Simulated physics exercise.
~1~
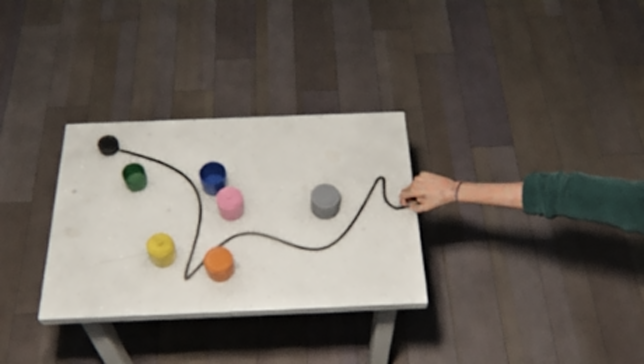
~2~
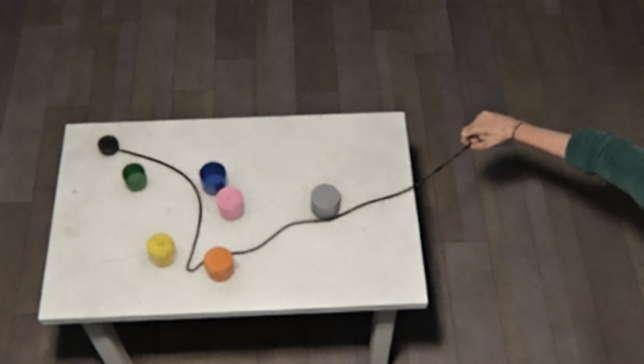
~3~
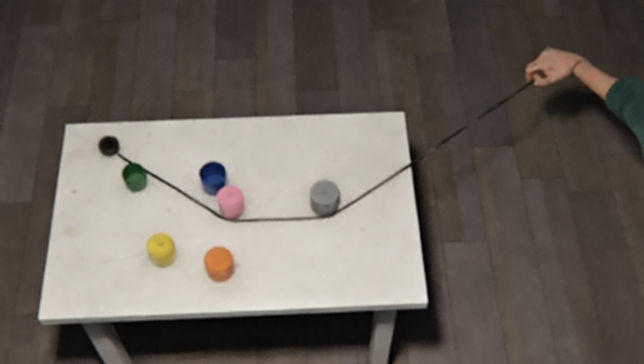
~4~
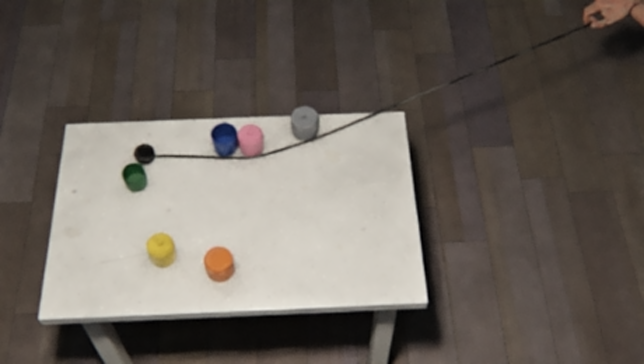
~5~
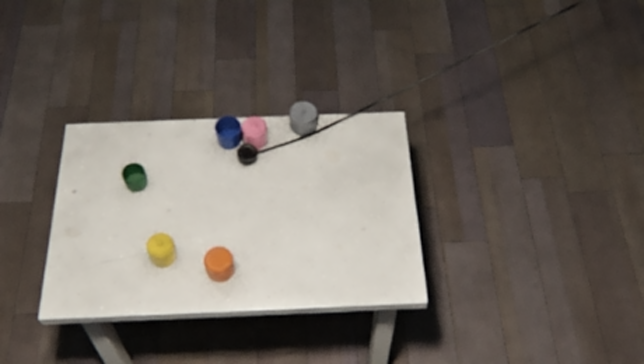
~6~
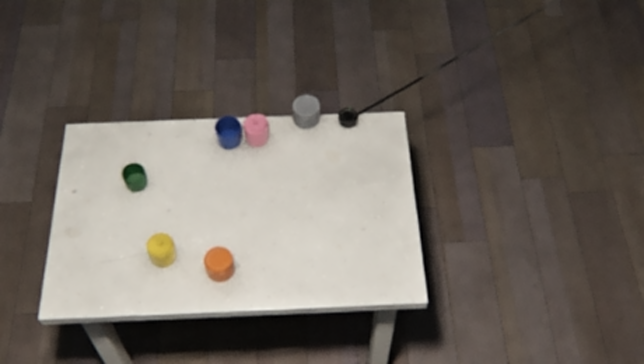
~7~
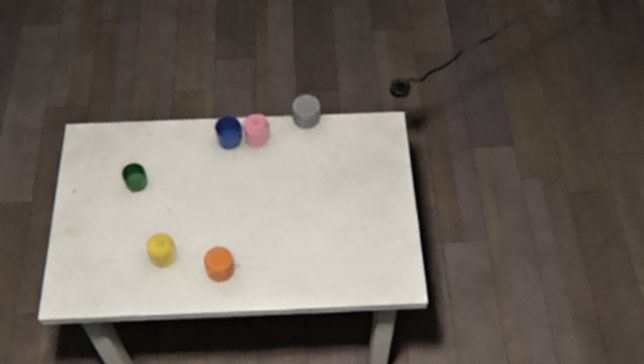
A white side table on a dark plank floor is seen from above. A black lead winds from a round black adaptor at the upper left, past green, blue, pink, yellow, orange and grey containers, to a hand at the right edge. The hand pulls the lead rightwards until it tightens against the pink and grey ones. The lead sweeps these and the blue one towards the back edge as the adaptor starts sliding. The adaptor crosses the top and leaves it at the upper right, while all six containers remain upright, the green, yellow and orange ones unmoved.
